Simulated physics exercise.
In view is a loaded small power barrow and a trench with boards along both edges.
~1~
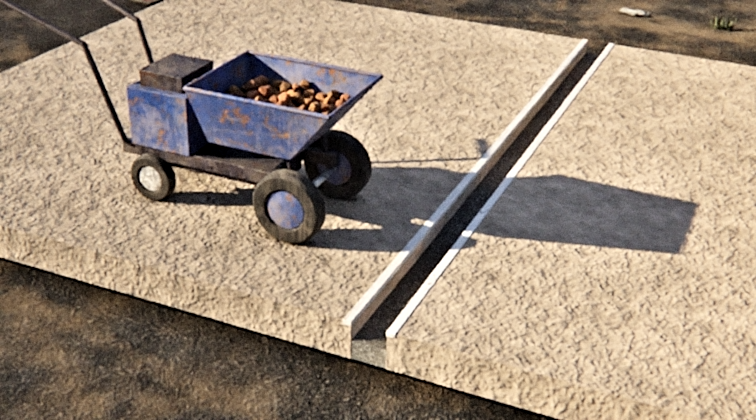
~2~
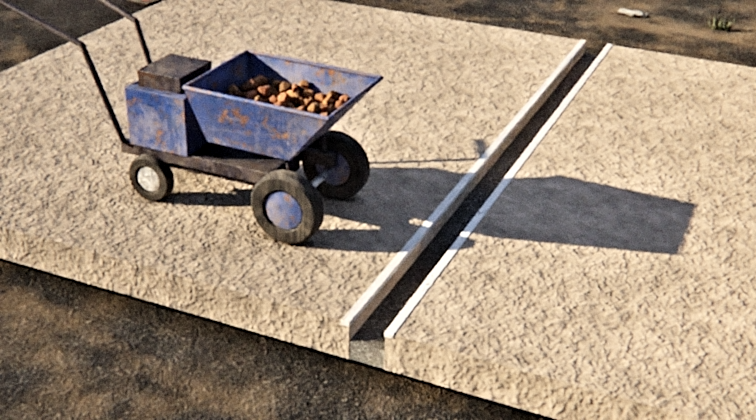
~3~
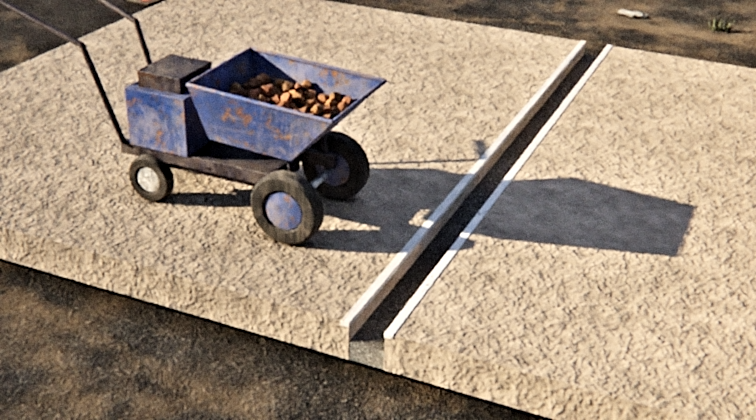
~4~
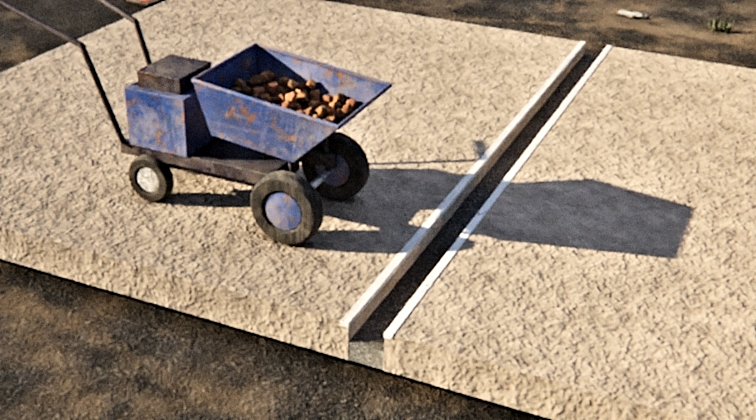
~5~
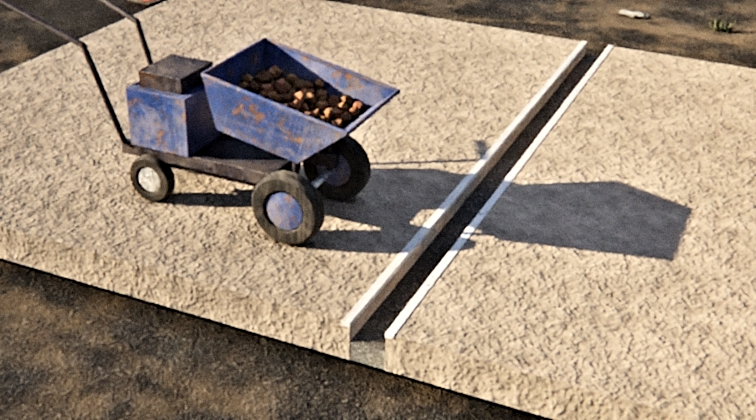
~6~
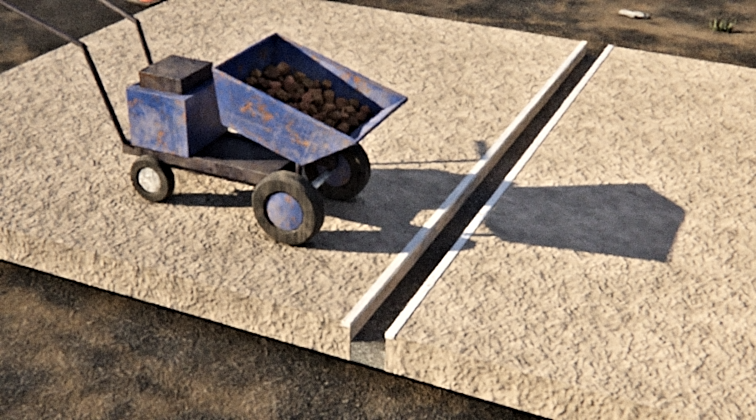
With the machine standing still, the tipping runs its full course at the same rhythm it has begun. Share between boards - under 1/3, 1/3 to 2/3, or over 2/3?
From what I can see, the trench share is a third to two-thirds.
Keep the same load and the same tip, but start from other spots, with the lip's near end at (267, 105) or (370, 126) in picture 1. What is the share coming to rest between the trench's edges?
First try: Some 30 %; second try: 0 %.
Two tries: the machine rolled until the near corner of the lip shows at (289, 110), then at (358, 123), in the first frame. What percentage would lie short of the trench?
Some 30 % then some 0 %.
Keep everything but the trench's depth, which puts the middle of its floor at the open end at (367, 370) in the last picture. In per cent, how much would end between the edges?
I'd say around 80 in a hundred.
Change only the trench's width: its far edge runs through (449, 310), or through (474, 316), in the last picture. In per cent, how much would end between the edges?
First one: 80 per cent; second one: 90 per cent.
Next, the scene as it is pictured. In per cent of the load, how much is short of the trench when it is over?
Around 0 %.
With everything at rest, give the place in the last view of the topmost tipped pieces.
I'd place the summit at about pixel (440, 236).
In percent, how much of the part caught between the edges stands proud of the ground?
My estimate would be close to 30 per cent.
Soon, skip tipped steeply; all in the skip.
A while on, skip tipped right over; most in the skip; about a quarter in or heaped over the trench; a stray few beyond it; a stray few falling.
Towards the end, skip tipped right over; about a third in the skip; a stray few short of the trench; about half in or heaped over the trench; about a quarter beyond it.
Finally, skip tipped right over; about a third in the skip; a stray few short of the trench; about half in or heaped over the trench; about a quarter beyond it.
